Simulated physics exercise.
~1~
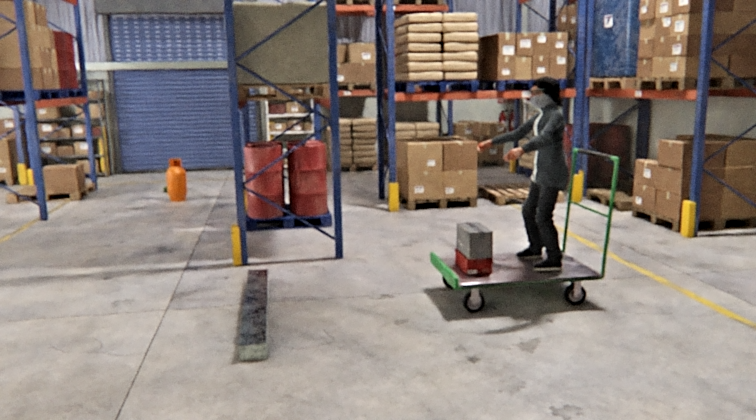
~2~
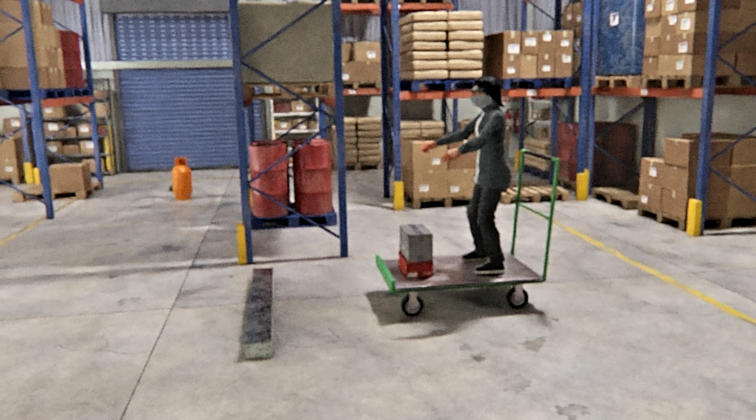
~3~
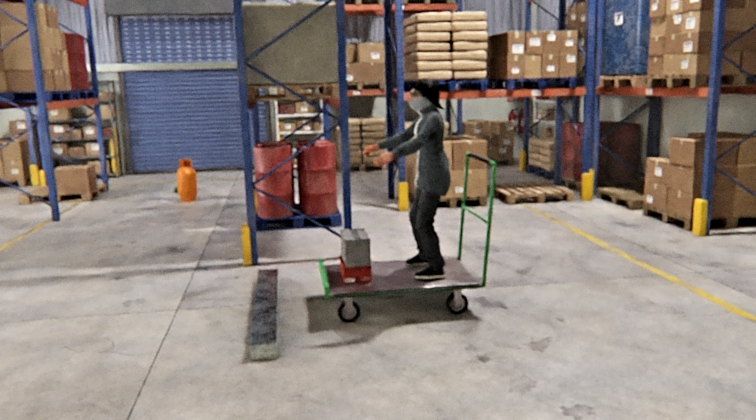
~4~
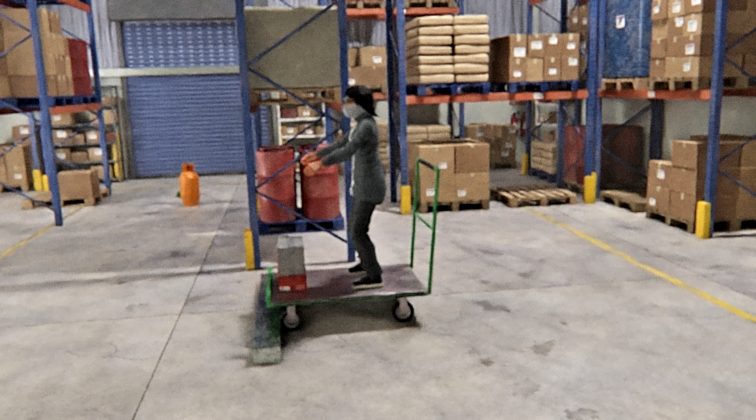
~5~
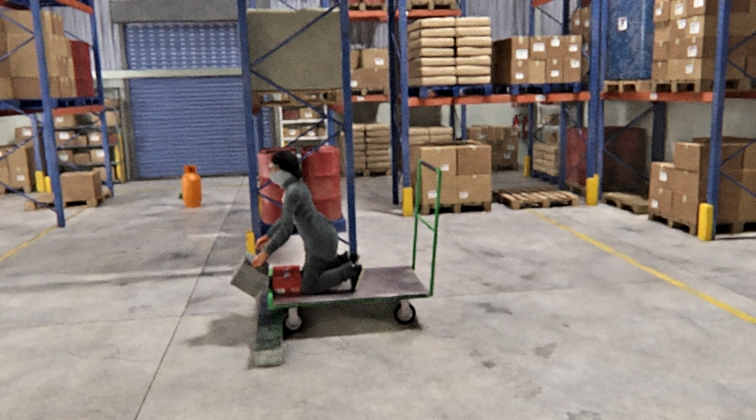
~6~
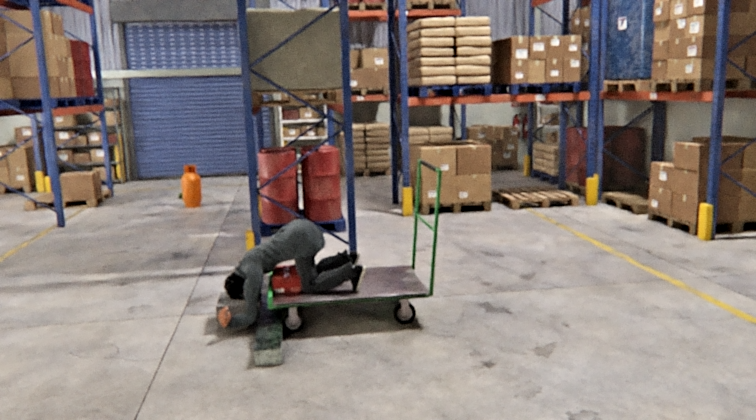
Figure standing on a trolley rolling left, halting at a floor beam, then pitching forward as the grey carton tumbles off.
